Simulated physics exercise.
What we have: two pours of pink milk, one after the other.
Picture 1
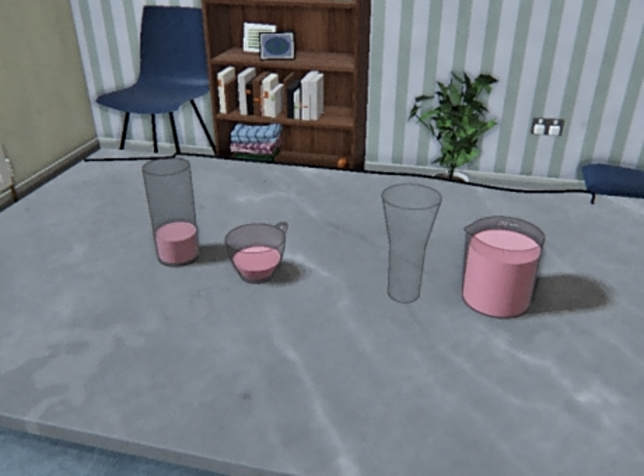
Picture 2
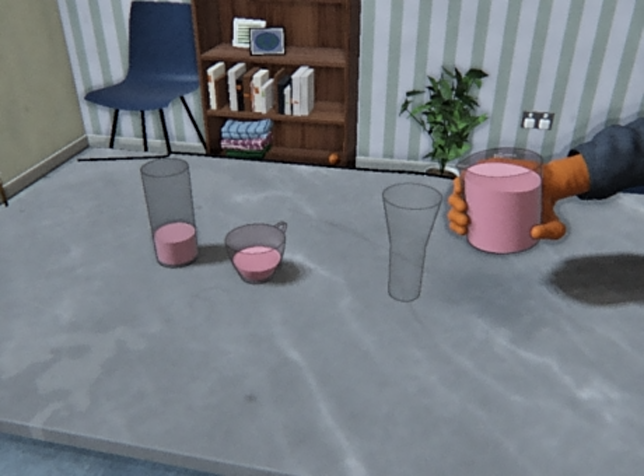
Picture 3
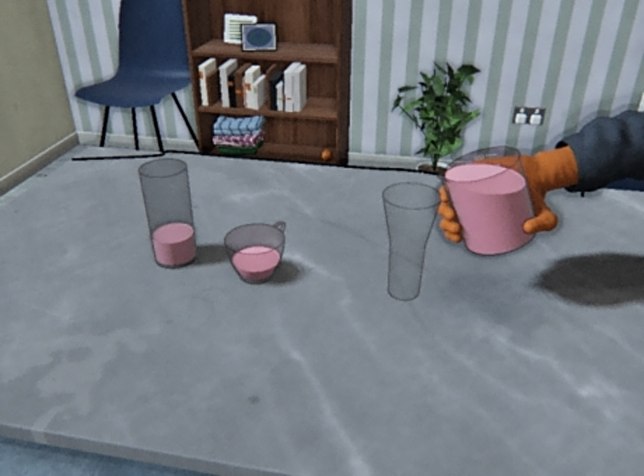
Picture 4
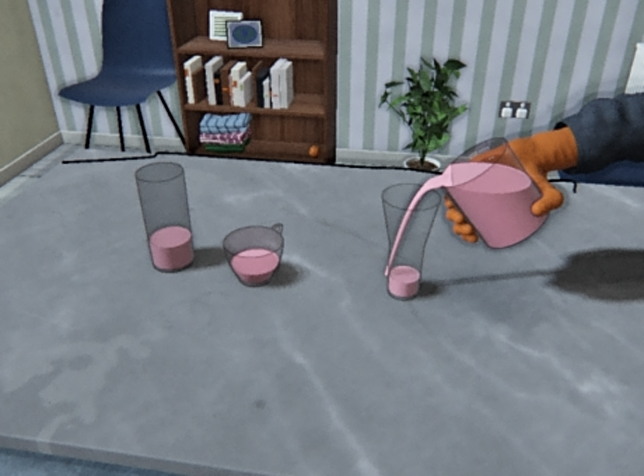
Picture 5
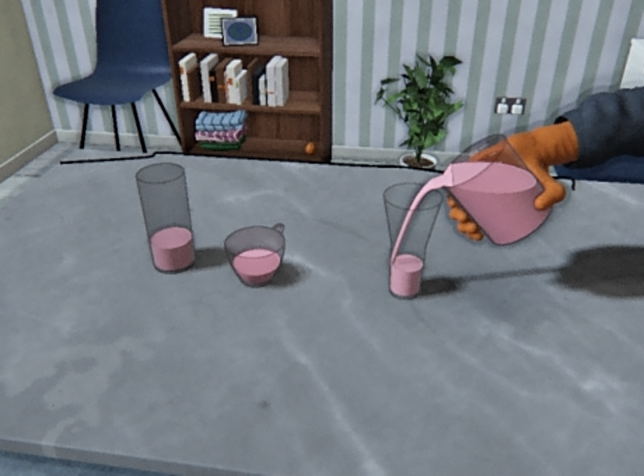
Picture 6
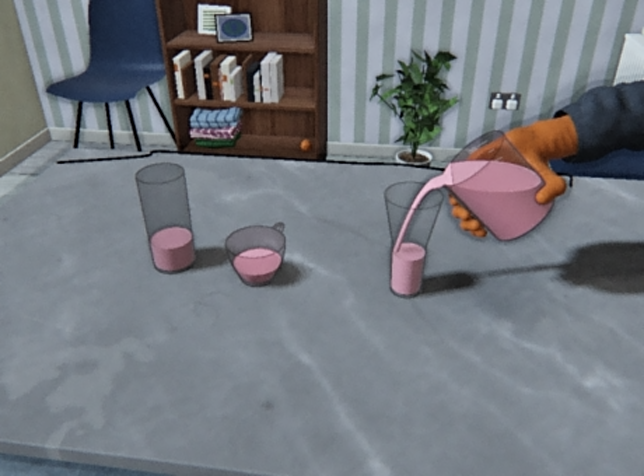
A gloved orange hand lifted the beaker of pink milk from the right side of the gray table, tilted it to the left, and poured a stream into the empty vase, which partly filled.
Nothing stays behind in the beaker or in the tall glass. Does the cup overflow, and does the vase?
Left, the cup holds everything; right, the vase spills over the rim.
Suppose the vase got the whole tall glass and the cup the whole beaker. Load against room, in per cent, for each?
Roughly 30 per cent, then 250 per cent.
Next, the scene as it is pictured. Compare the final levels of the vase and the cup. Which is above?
The right one.
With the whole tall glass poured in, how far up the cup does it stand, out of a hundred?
Near 75 in a hundred.
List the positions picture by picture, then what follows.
The first frame shows before the pour; beaker (502, 266) about three quarters full; tall glass (172, 211) about a quarter full; vase (408, 245) empty; cup (257, 254) about a third full.
In the second frame, the beaker is on its way; beaker about three quarters full, surface at (502, 177); vase (408, 244) empty.
The third frame shows the pink milk nears the lip; beaker (491, 200) tipped 20° with all of its load; vase (408, 243) empty.
The fourth frame shows pouring; beaker (495, 193) tipped 40° with nearly all of its load; vase nearly empty, surface at (405, 275).
The fifth frame shows pouring; beaker (497, 190) tipped 40° with nearly all of its load; cup (256, 258) about a third full.
The sixth frame shows pouring; beaker (498, 186) tipped 45° with nearly all of its load; tall glass about a quarter full, surface at (171, 239); vase about a third full, surface at (409, 252); cup about a third full, surface at (257, 262).
A moment on, the vase is nearly full.
Further on, the vase is full to the brim and overflowed.
When it is over, the cup is about three quarters full; the vase is full to the brim and overflowed.
